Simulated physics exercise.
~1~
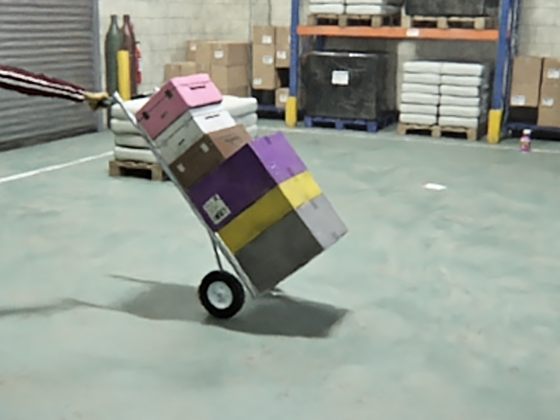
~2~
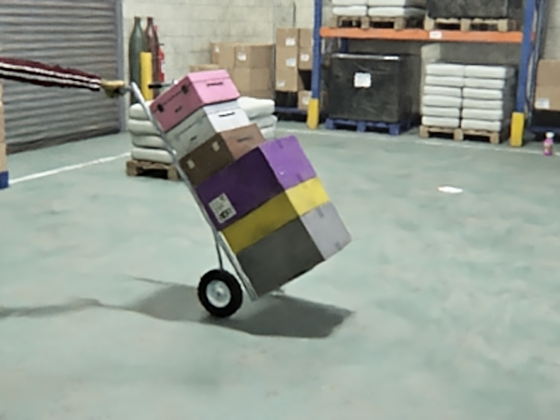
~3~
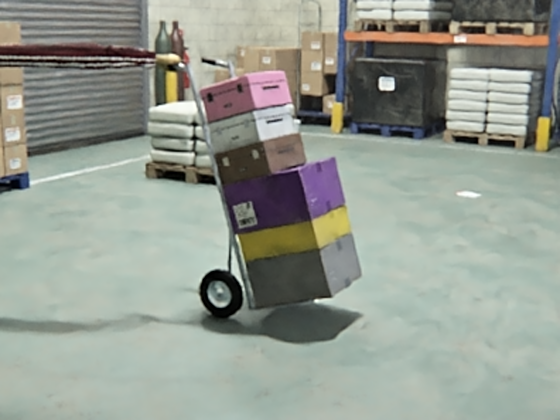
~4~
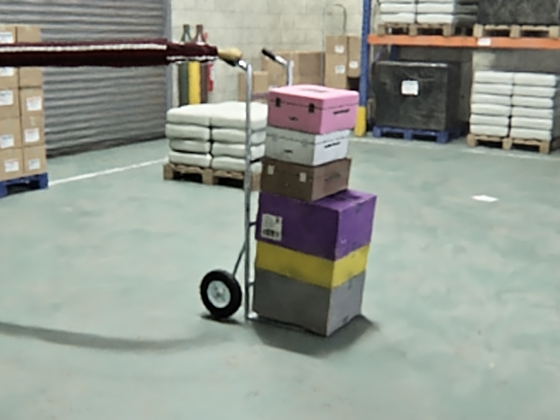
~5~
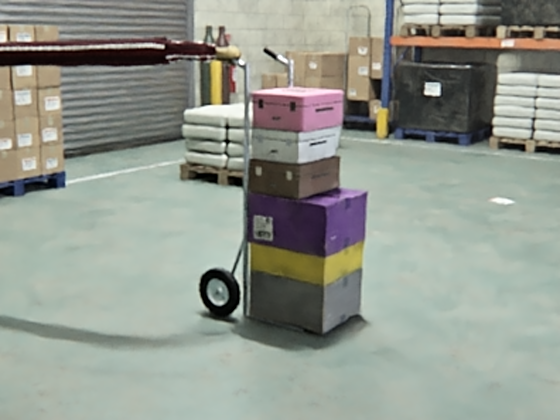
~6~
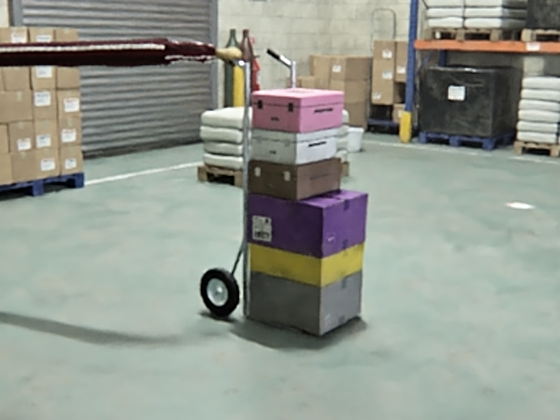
Hand truck stacked with coloured boxes swinging upright in a warehouse, held by one arm, the whole stack settling in place.
